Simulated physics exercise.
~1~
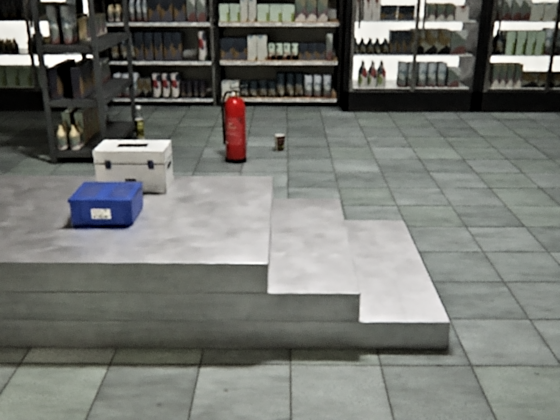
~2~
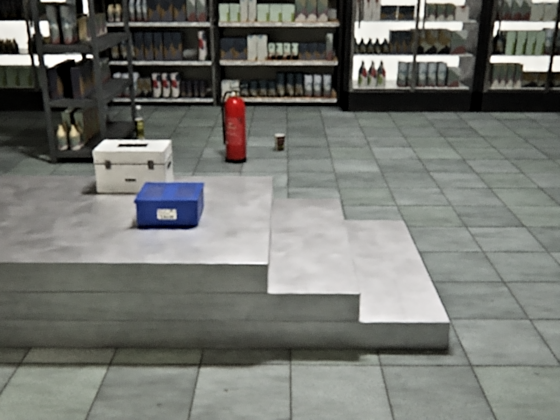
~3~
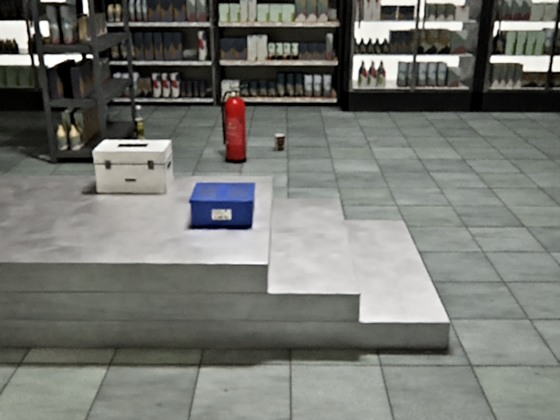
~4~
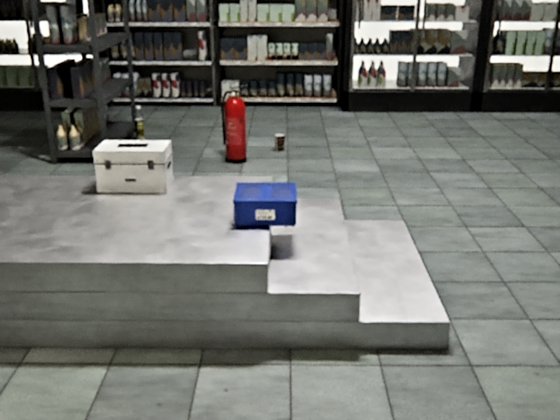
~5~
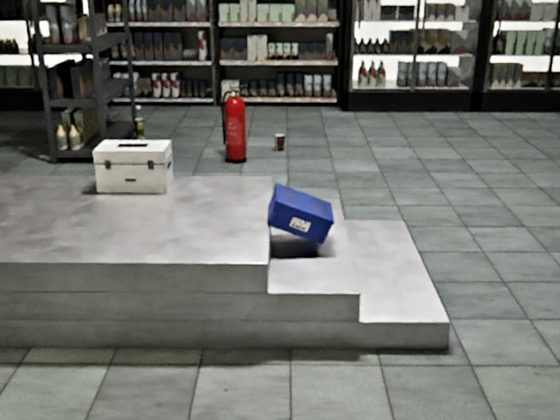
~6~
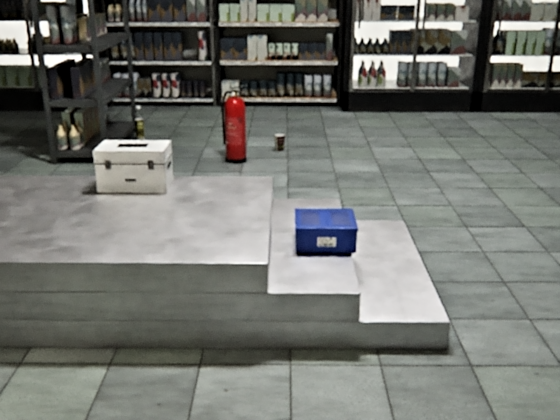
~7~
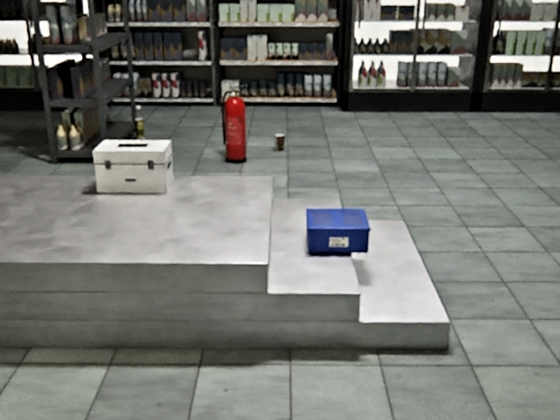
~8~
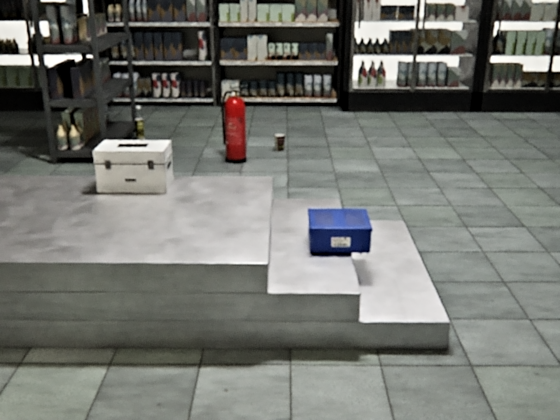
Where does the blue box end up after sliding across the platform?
The blue box ends up caught on a step beside the platform, without reaching the tiled floor.
